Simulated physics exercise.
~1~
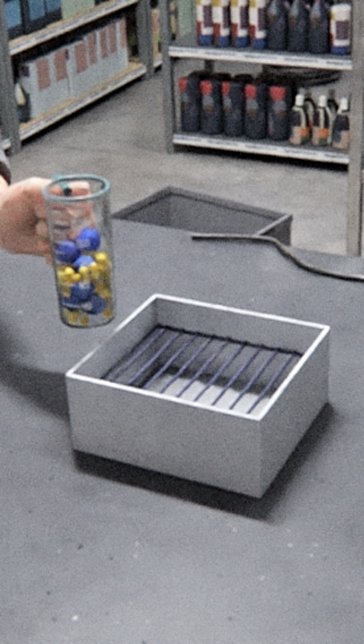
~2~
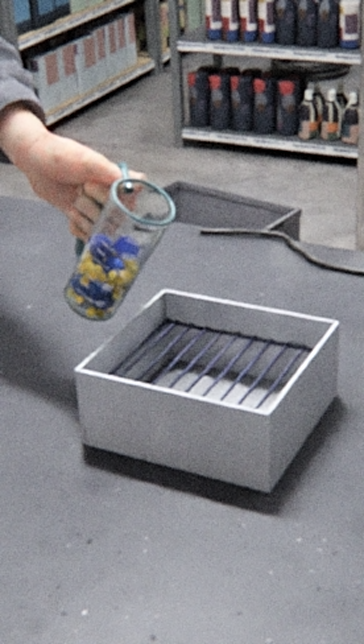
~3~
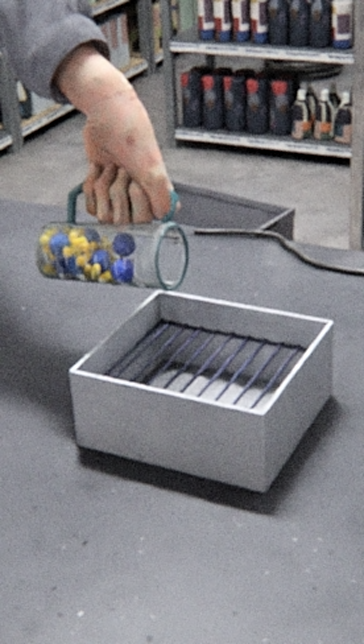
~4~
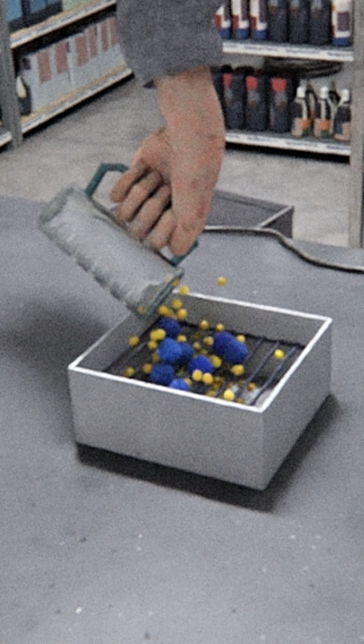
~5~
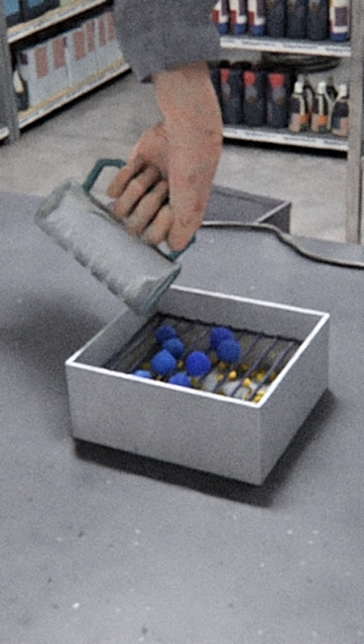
At the start, a hand holds a clear cup of mixed yellow and blue pieces upright, up and to the left of a grey box with a wire rack across it. The hand moves the cup right and leans it, then turns it onto its side with all the pieces still inside. Next it tips the cup upside down, and the pieces tumble out over the rack, with small yellow ones scattering among larger blue ones. At the end, the blue pieces rest on the wires, while nearly all the yellow ones have dropped below, and the hand still holds the emptied cup overturned.
